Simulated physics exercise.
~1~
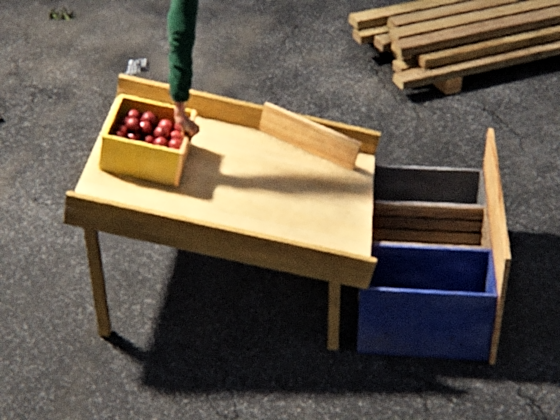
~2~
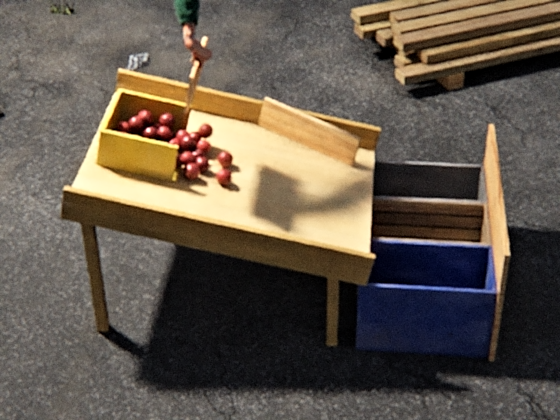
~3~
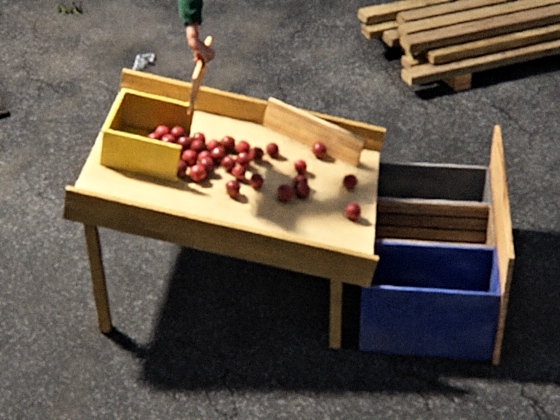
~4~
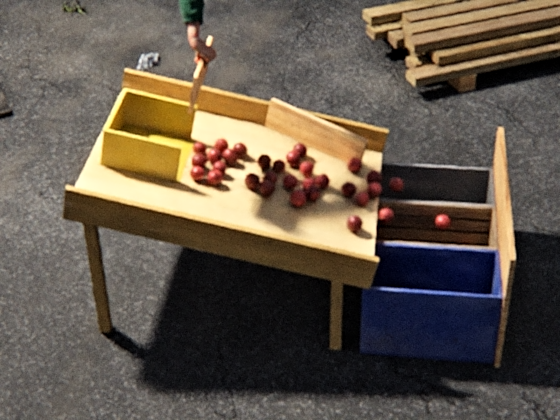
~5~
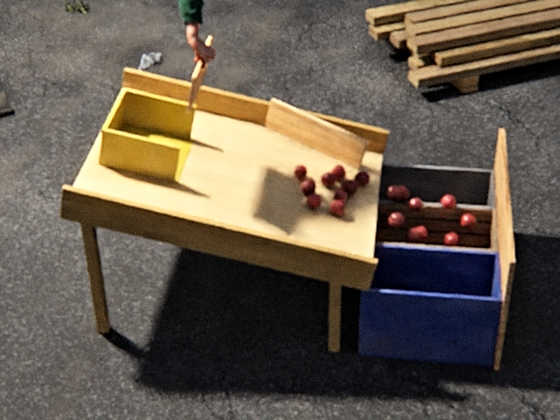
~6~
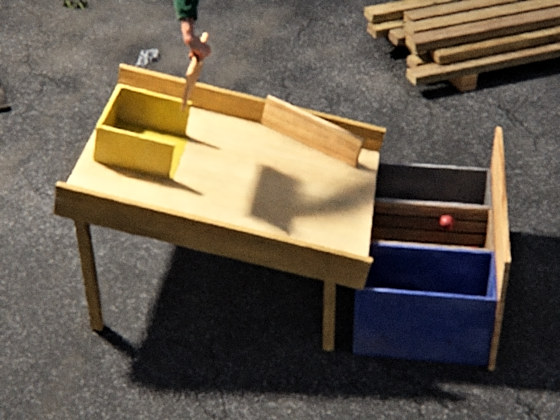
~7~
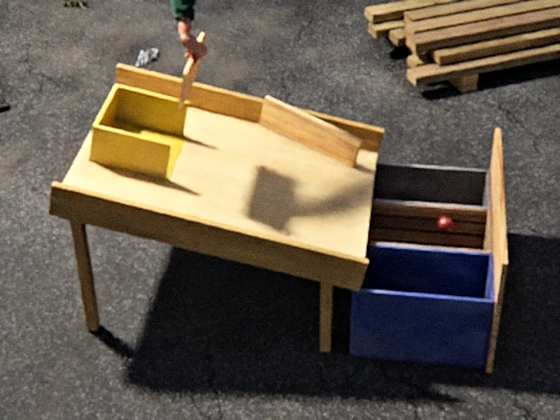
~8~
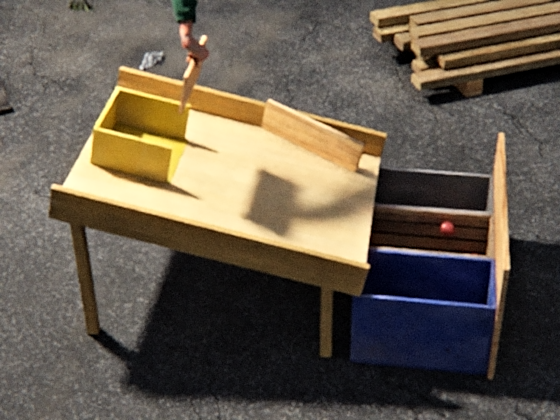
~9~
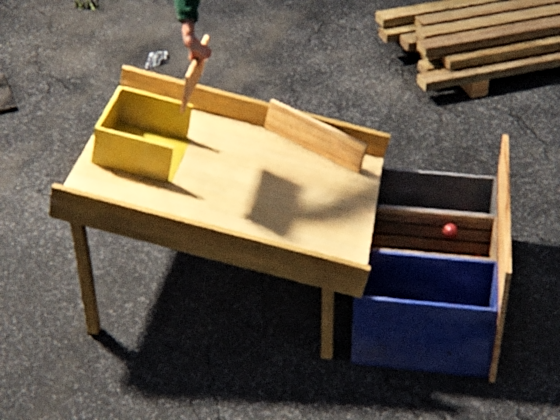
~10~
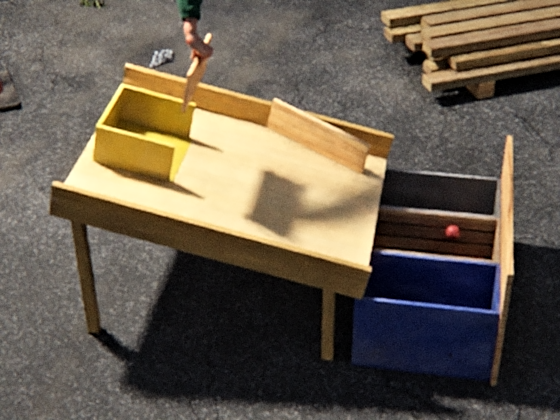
A sloping wooden table stands on dark, cracked asphalt, seen from above, with a yellow pen of red apples at its upper left and an angled board near its right edge. A grey bin, a wooden tub and a blue tote stand in a row beyond that edge, and stacked boards lie behind. A green-sleeved hand lifts the gate from the pen and holds it leaning above. The apples spill out, roll rightward down the slope and drop off the edge. Finally the table is bare, and one apple shows in the wooden tub.
